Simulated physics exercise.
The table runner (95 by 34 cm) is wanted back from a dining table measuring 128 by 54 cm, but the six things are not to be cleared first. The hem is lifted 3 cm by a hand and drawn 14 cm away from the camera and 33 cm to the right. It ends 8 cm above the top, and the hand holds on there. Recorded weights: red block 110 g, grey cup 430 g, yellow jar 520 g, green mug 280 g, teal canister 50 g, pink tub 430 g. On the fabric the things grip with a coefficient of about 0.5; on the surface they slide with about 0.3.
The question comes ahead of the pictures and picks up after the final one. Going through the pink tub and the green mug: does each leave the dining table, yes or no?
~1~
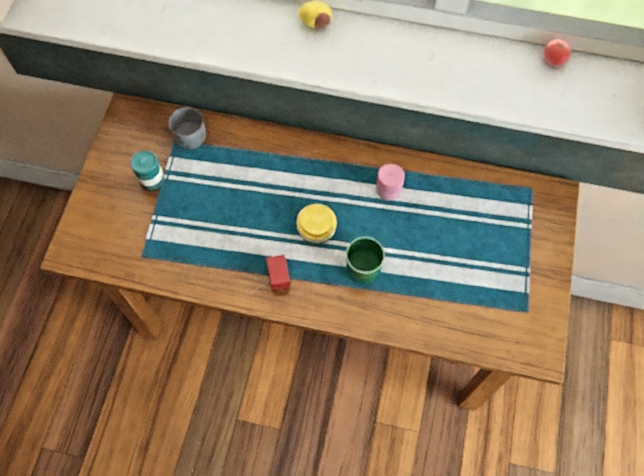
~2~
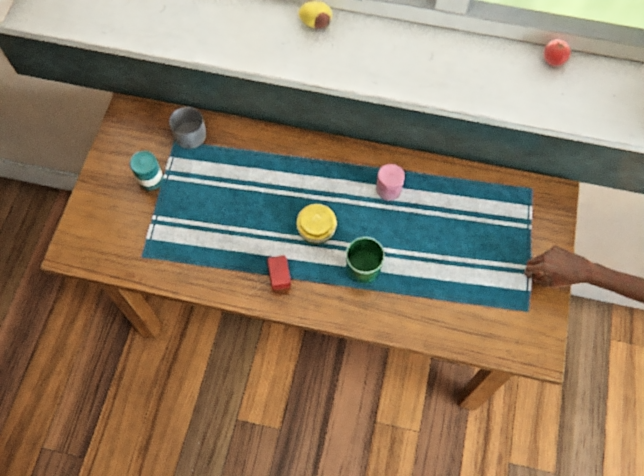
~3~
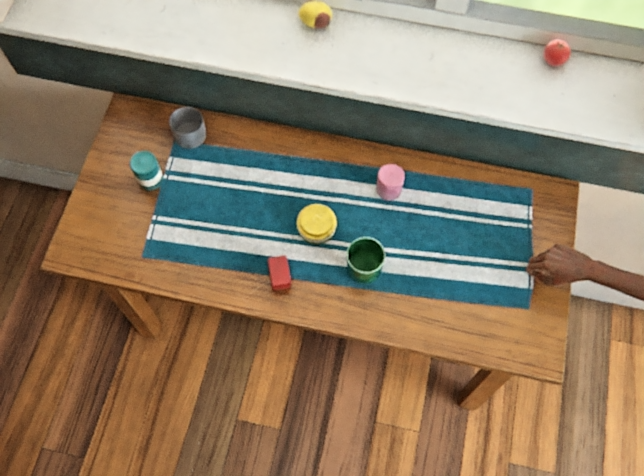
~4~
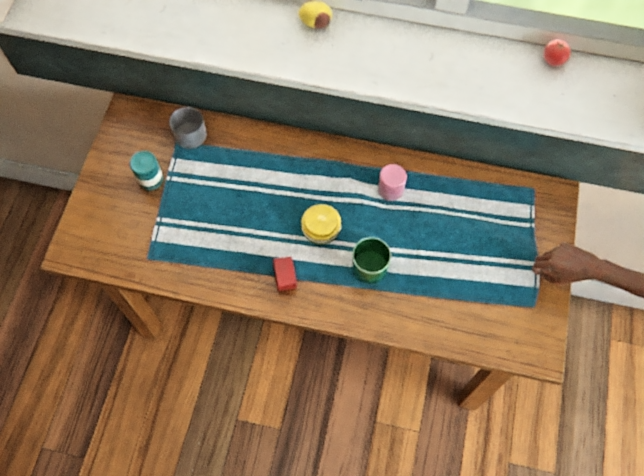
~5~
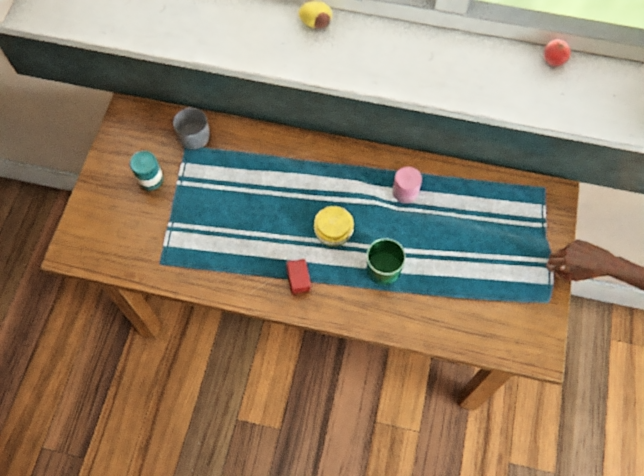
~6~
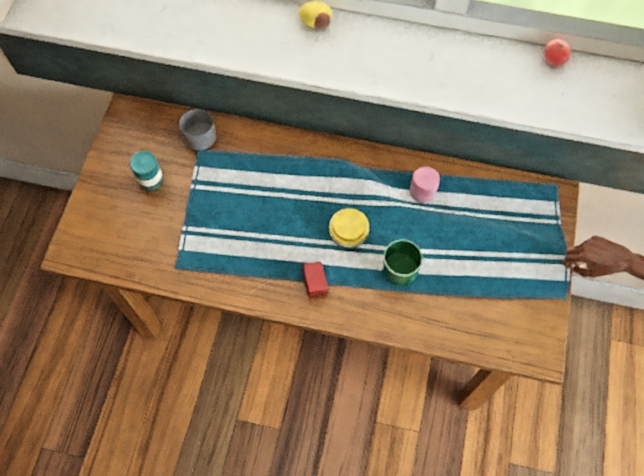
Pink tub: No; green mug: No.
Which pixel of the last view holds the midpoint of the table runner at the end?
I'd point to about (478, 234).
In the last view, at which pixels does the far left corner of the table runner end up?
That corner ends up near pixel (287, 186) in the last view.
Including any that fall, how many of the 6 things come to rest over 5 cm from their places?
It adds up to 5.
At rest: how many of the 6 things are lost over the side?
0 in all.
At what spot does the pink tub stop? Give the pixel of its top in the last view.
Around (542, 184).
Next, 95 % of the table runner is still over the top; green mug 18 cm off its start, pink tub 17 cm off its start, red block 18 cm off its start.
Then, 85 % of the table runner is still over the top; green mug 29 cm off its start, pink tub 26 cm off its start, red block 29 cm off its start.
After that, 80 % of the table runner is still over the top; green mug 36 cm off its start at (518, 262), pink tub 33 cm off its start at (527, 182), red block 36 cm off its start at (427, 294).
Later, 75 % of the table runner is still over the top; green mug 39 cm off its start, pink tub 37 cm off its start, red block 39 cm off its start.
At the end, 75 % of the table runner is still over the top; green mug 39 cm off its start at (530, 262), pink tub 37 cm off its start at (542, 184), red block 39 cm off its start at (439, 295), yellow jar 37 cm off its start at (466, 237).
